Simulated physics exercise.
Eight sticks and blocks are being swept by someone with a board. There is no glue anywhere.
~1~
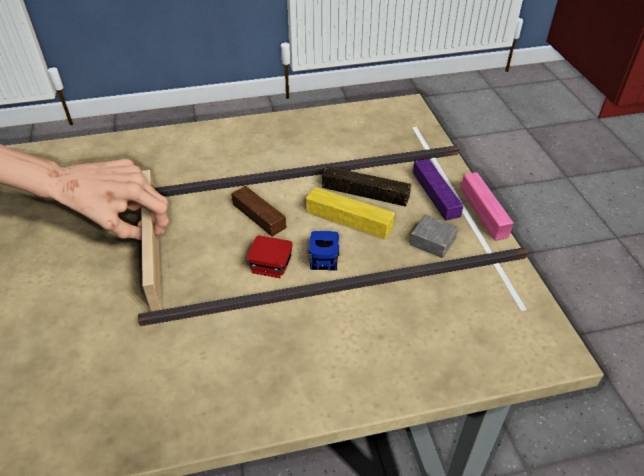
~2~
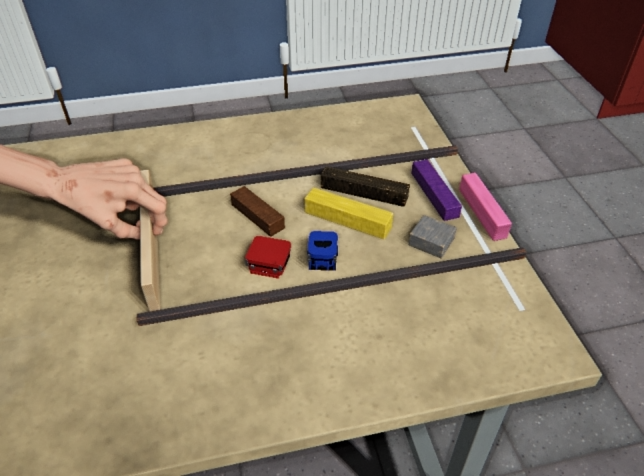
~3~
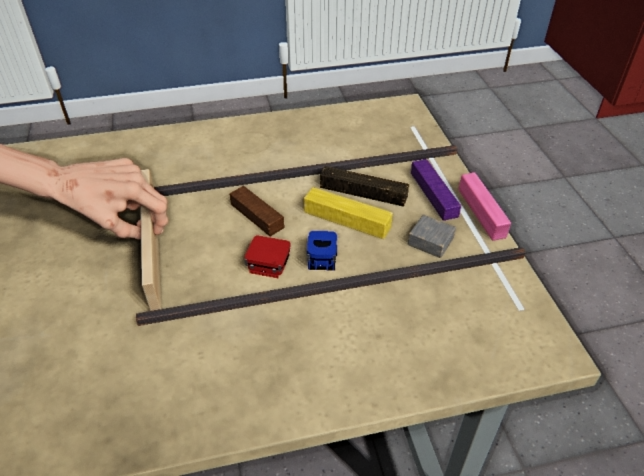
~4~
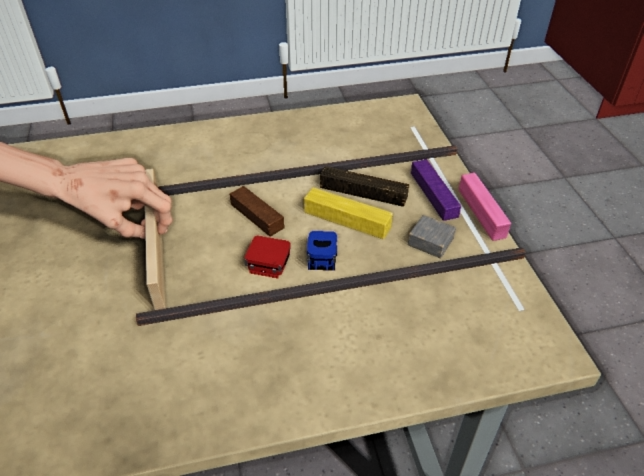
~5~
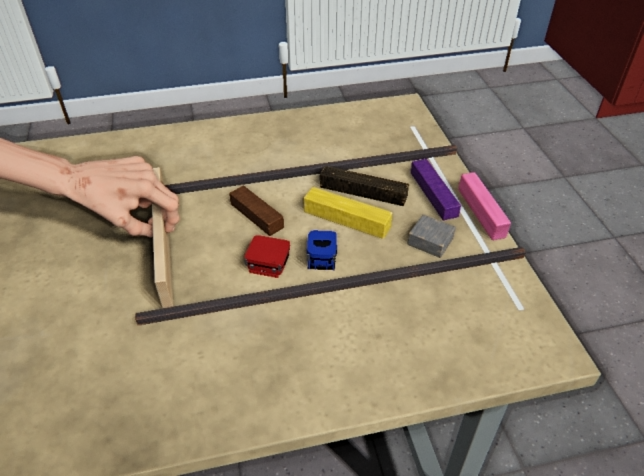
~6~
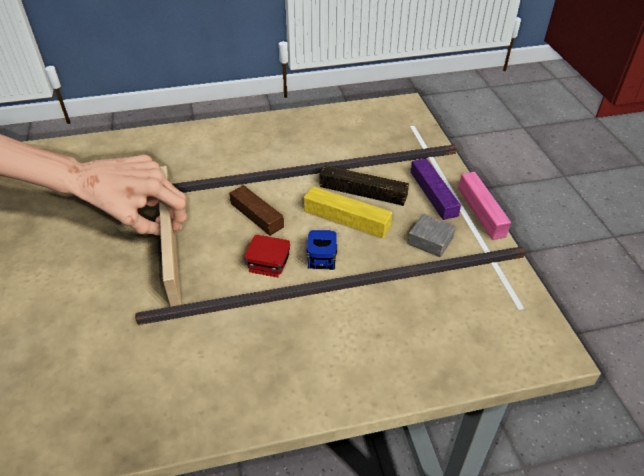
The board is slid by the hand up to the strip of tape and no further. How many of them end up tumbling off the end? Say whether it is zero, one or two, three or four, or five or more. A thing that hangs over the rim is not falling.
I predict the tally of drops will be no fewer than five.
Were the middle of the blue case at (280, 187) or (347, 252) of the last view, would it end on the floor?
Result per start: Still up; still up.
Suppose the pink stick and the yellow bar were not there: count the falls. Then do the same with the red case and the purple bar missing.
I'd say 3 the first time and 3 the second time.
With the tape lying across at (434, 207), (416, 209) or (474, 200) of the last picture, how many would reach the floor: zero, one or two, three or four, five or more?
One after another: 3 or 4; one or two; 5 or more.
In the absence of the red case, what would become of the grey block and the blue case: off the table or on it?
The grey block comes off; the blue case stays put.
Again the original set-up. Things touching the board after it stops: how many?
At rest, 2 are in contact.
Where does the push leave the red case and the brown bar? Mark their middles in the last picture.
Okay, so first (486, 213), and next (459, 182).
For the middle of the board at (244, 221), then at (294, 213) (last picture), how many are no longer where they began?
Note: First position 2; second position 4.
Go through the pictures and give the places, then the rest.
The first picture shows pink stick (486, 205); purple bar (437, 189); grey block (434, 236); board (151, 237); tape (460, 204).
The second picture shows purple bar (435, 189); brown bar (257, 211).
The third picture shows grey block (432, 236); blue case (322, 251).
The fourth picture shows pink stick (483, 206); board (154, 236).
The fifth picture shows purple bar (435, 188); yellow bar (347, 212).
The sixth picture shows pink stick (483, 205); purple bar (435, 188); grey block (432, 235); board (169, 232); tape (458, 203).
A little later, none off yet; pink stick at rest near (483, 205); purple bar at rest near (435, 188); grey block at rest near (432, 235).
Next, none off yet; pink stick at rest near (483, 205); purple bar at rest near (435, 188); grey block moving near (440, 236).
Later still, one off so far; pink stick dropping near (505, 290); purple bar tilted well over near (495, 191); grey block shifted well along near (510, 234).
When it is over, the number that fall off is five or more; down, blue case, yellow bar, black bar, grey block, purple bar and pink stick.
